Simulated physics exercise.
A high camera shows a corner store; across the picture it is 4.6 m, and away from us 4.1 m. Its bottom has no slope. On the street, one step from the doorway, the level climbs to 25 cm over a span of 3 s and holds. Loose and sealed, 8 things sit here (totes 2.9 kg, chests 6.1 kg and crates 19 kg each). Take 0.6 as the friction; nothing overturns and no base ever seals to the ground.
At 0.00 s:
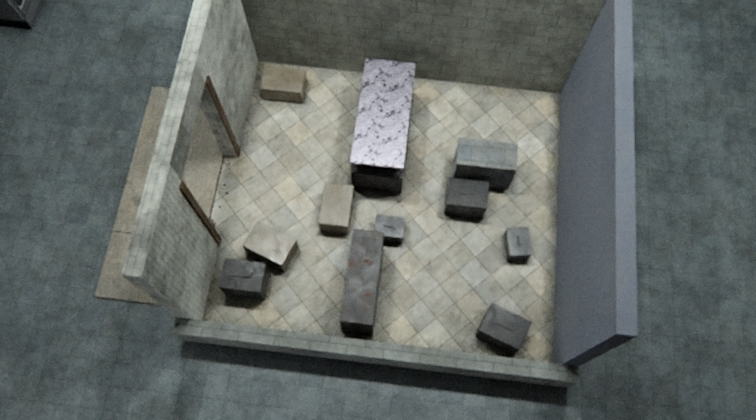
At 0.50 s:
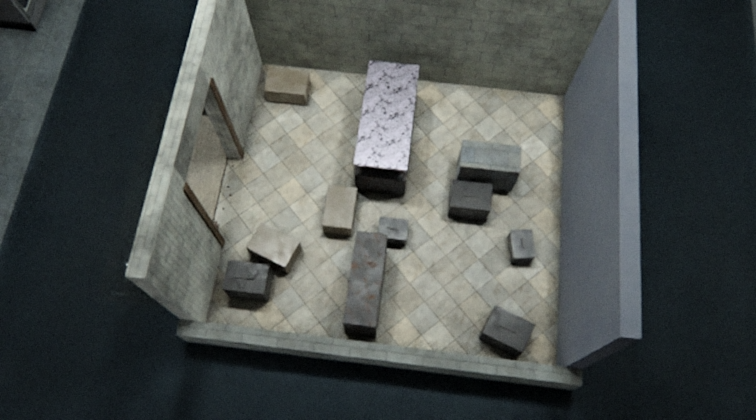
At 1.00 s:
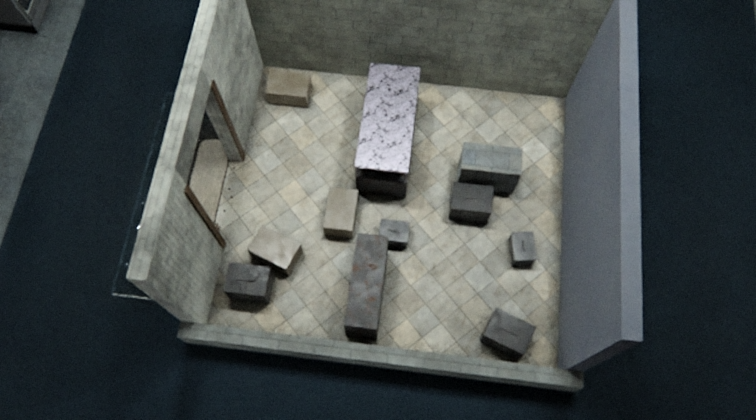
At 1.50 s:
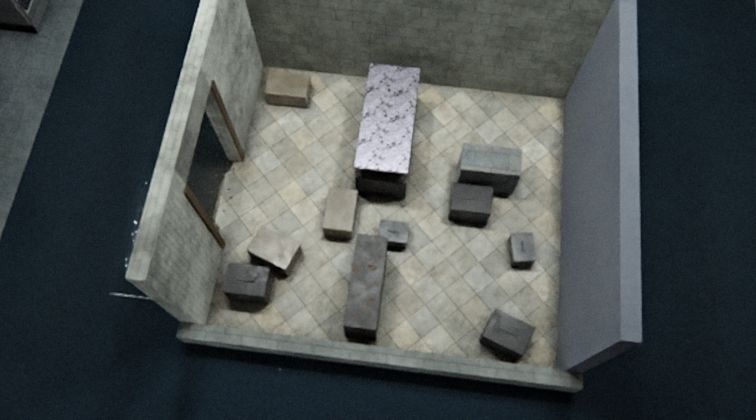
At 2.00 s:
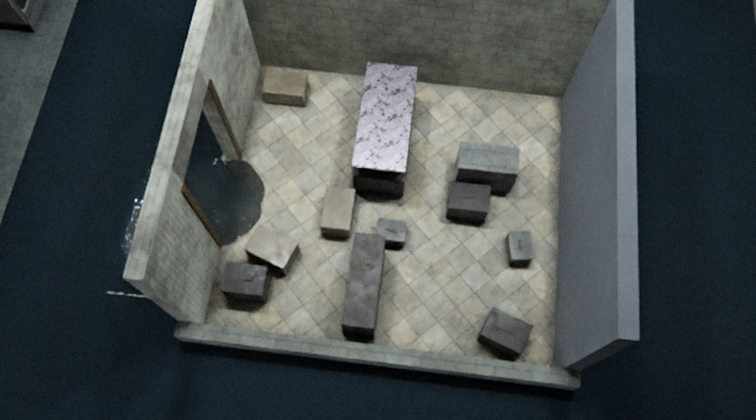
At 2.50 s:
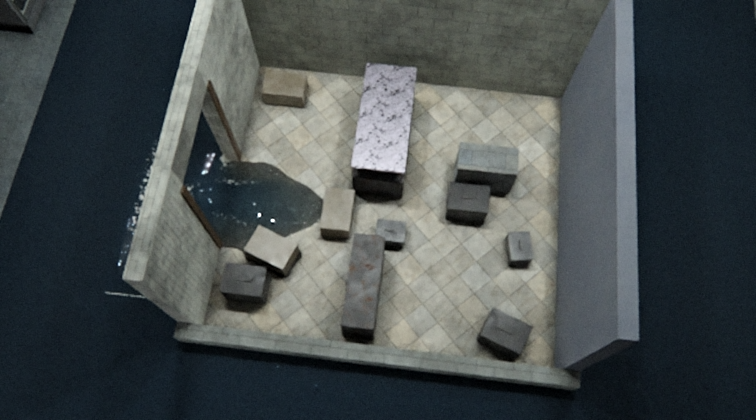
Water appears outside the doorway in the left wall of a tiled, open-topped room, then flows in through the opening and spreads rightward as a dark pool among the scattered blocks and boxes, which stay where they are.
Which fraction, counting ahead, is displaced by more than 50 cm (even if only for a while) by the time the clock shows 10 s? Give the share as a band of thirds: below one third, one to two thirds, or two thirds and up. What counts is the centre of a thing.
It will work out to two or more in three.
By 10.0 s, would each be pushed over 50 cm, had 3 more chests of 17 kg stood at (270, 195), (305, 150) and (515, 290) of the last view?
So the first ends up past the threshold, the second past the threshold, the third below the threshold.
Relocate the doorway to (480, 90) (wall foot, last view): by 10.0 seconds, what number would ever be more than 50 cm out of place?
Then it comes to 2.
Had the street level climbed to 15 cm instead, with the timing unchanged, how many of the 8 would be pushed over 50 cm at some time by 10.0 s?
Result: 3.
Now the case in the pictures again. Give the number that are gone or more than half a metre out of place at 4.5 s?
The number comes to 3.
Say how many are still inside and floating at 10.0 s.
Count at that moment: 8.
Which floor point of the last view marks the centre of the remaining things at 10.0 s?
Roughly at (431, 269).
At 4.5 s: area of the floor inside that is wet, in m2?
Flooded: Near 8.0 m2.
After 3.5 s 0 of 8 are over 50 cm from their spots; 0 afloat.
After 4.5 s 3 of 8 are over 50 cm from their spots; 1 afloat.
After 7.0 s 4 of 8 are over 50 cm from their spots; 5 afloat.
After 10.0 s 5 of 8 are over 50 cm from their spots, and 7 have been at some point; 8 afloat.
